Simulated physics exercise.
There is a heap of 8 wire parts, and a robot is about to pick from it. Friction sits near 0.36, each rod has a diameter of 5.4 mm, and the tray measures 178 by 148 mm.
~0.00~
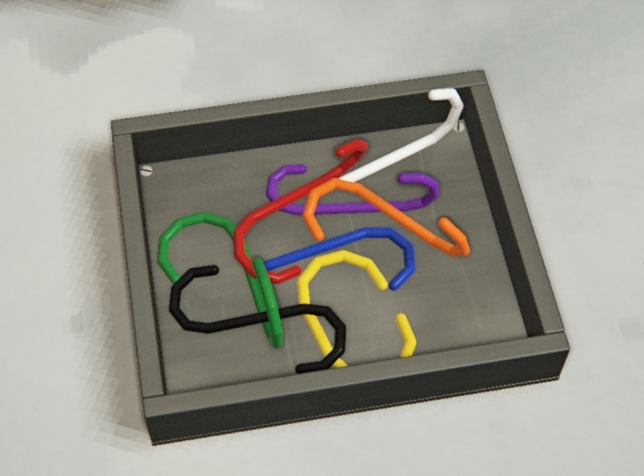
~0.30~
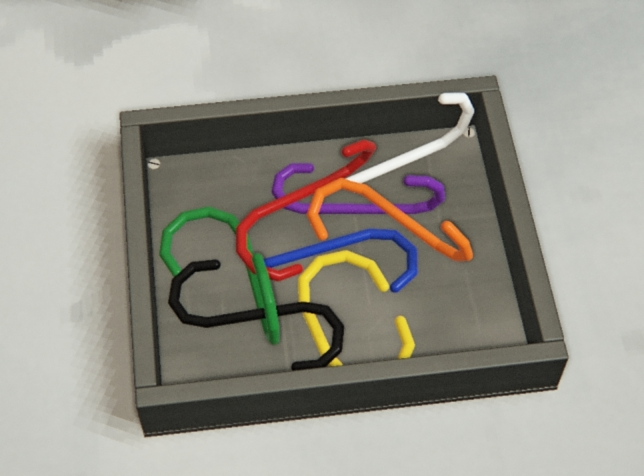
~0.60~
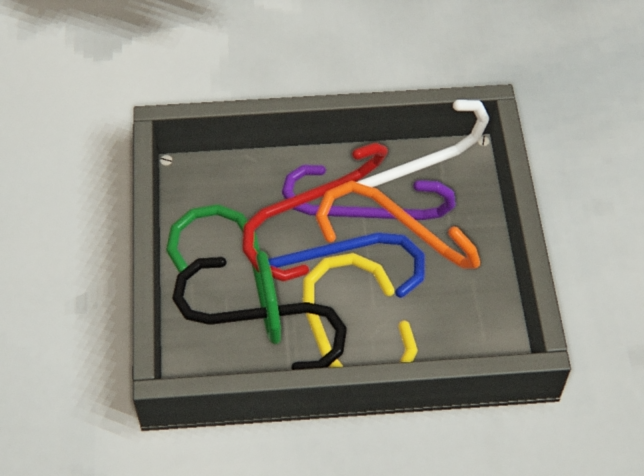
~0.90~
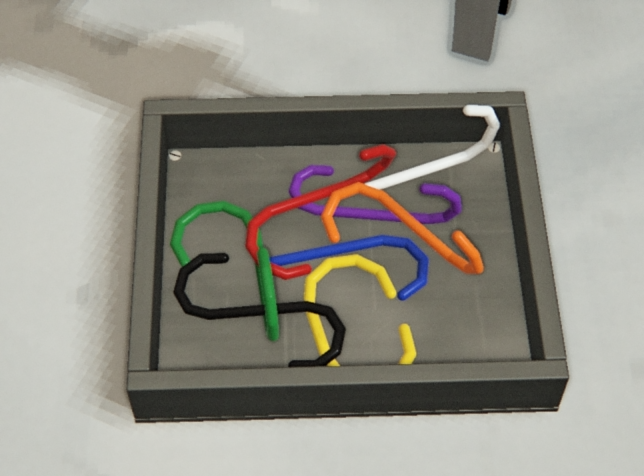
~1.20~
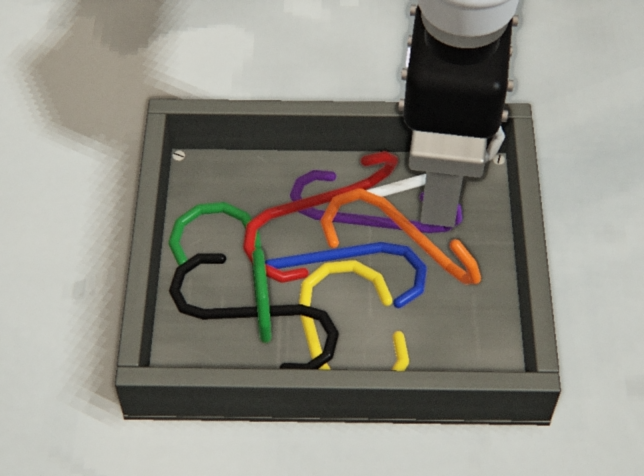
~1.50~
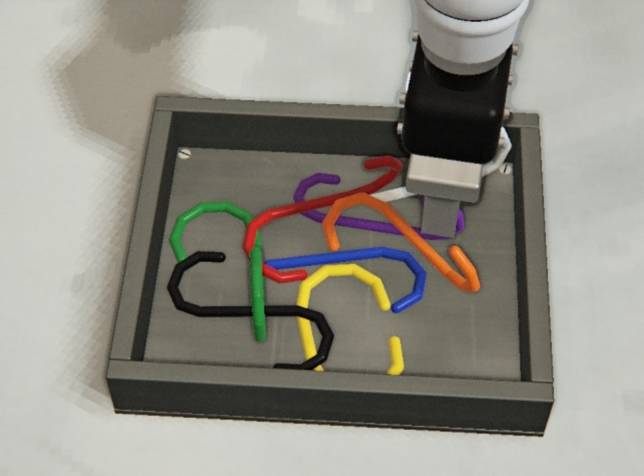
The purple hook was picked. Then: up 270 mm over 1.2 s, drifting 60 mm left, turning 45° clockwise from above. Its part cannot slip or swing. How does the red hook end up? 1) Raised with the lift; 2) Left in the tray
Answer: 1.
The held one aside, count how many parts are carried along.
The count is 1.
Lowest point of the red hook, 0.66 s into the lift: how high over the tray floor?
I'd say close to 80 mm.
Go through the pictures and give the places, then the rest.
The first picture shows fingers out of view, 212 mm above the grip; red hook from (340, 152) to (296, 271), passing over orange hook, over purple hook, over white hook; purple hook from (302, 169) to (403, 179), passing under red hook.
The second picture shows fingers out of view, 212 mm above the grip; yellow hook from (383, 286) to (400, 321), passing under black hook; blue hook from (395, 288) to (263, 265).
The third picture shows fingers out of view, 198 mm above the grip; red hook from (358, 154) to (304, 270), passing over orange hook, over purple hook, over white hook; purple hook from (321, 170) to (419, 186), passing under red hook.
The fourth picture shows fingers (484, 11) 106 mm above the grip; orange hook from (334, 238) to (458, 237), passing under red hook; white hook from (469, 110) to (365, 189), passing under red hook.
The fifth picture shows fingers (442, 183) 13 mm above the grip; black hook from (285, 368) to (221, 259), passing over and under green hook, over yellow hook; green hook from (183, 262) to (258, 254), passing over and under black hook, under red hook.
The sixth picture shows fingers (442, 207) closed on the purple hook; red hook from (369, 165) to (302, 275); purple hook from (336, 180) to (427, 203).
By 1.86 s, lowest point more than 20 mm over the tray floor, purple hook 58 mm.
By 2.16 s, lowest point more than 20 mm over the tray floor, purple hook 159 mm, red hook 82 mm.
By 2.70 s, lowest point more than 20 mm over the tray floor, purple hook 273 mm, red hook 194 mm.
Finally, hanging purple hook 273 mm, red hook 193 mm; the other 6 are down.
